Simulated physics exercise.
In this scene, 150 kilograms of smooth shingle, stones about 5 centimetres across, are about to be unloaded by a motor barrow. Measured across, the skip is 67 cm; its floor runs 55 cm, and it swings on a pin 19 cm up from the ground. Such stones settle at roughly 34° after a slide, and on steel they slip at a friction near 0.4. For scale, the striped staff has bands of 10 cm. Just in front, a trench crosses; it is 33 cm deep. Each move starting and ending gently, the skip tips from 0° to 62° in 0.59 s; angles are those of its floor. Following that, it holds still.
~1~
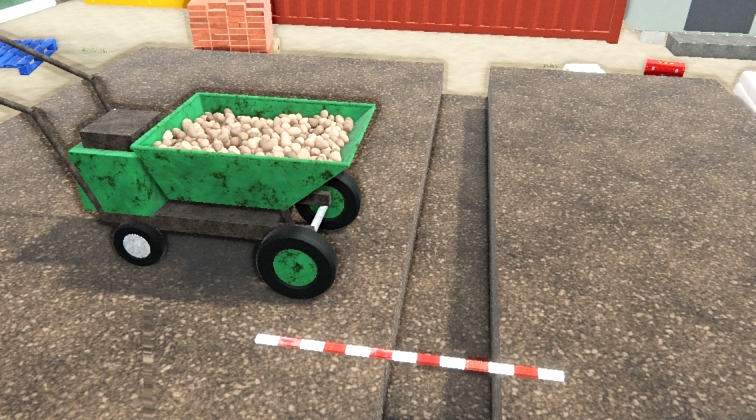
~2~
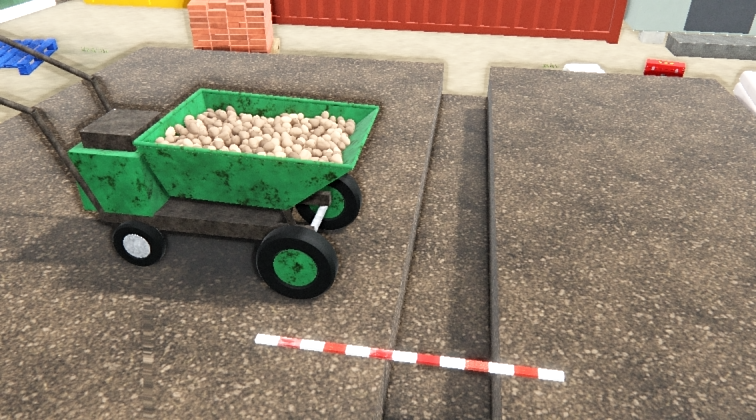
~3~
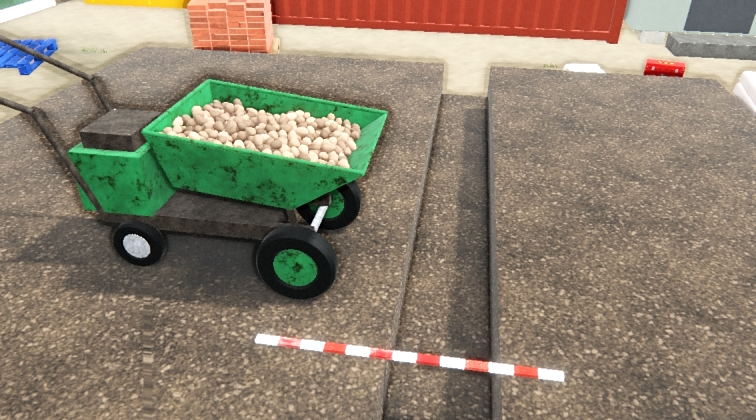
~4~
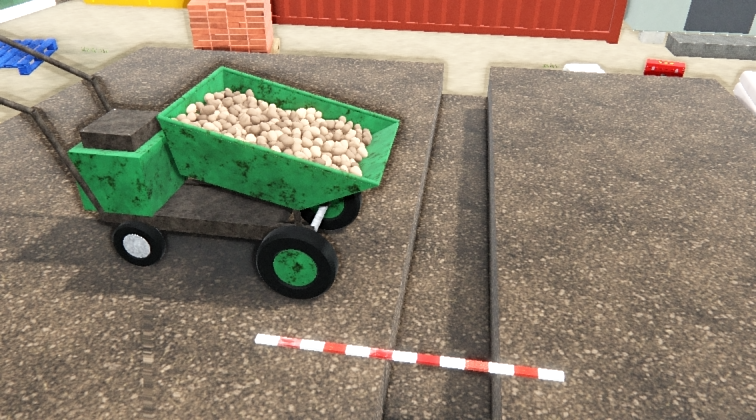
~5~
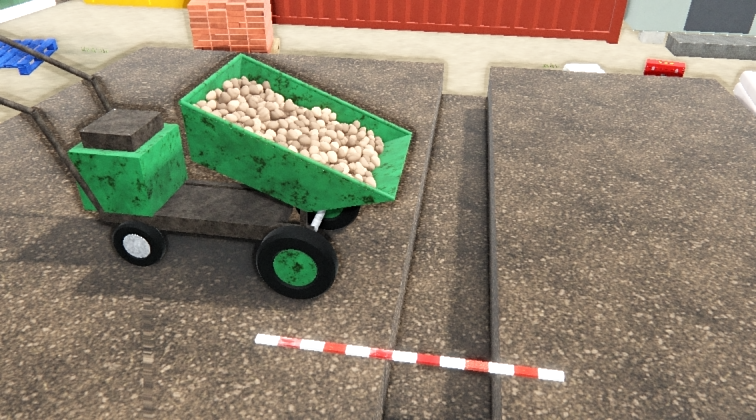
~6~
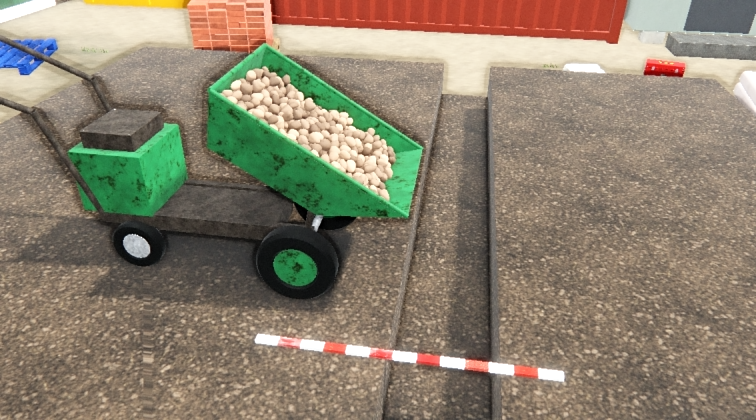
A green skip full of stones on a motor barrow tilts steadily toward the trench.
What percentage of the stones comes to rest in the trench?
About 65 per cent.
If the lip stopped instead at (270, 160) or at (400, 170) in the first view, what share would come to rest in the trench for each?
Roughly 95 in a hundred from the first, 20 in a hundred from the second.
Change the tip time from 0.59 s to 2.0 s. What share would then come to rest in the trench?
Estimate: About 90 %.
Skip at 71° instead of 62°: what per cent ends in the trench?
It would be near 75 per cent.
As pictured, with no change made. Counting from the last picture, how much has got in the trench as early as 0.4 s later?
I'd say near 20 per cent at that time.
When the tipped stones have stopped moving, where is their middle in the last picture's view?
At about pixel (479, 312) in the last view.
Then, 0.1 s after the last picture the floor is at 52°, 100 % in the skip; the foremost stones are at (414, 215).
Then, 0.4 s after the last picture the floor is at 62°, 79 % in the skip, 21 % in the trench; the foremost stones are at (493, 277).
Then, 0.7 s after the last picture the floor is at 62°, 16 % in the skip, 50 % in the trench, 33 % past the trench; the foremost stones are at (655, 311).
Then, 2.7 s after the last picture the floor is at 62°, 0 % in the skip, 65 % in the trench, 35 % past the trench; the foremost stones are past the picture's edge.
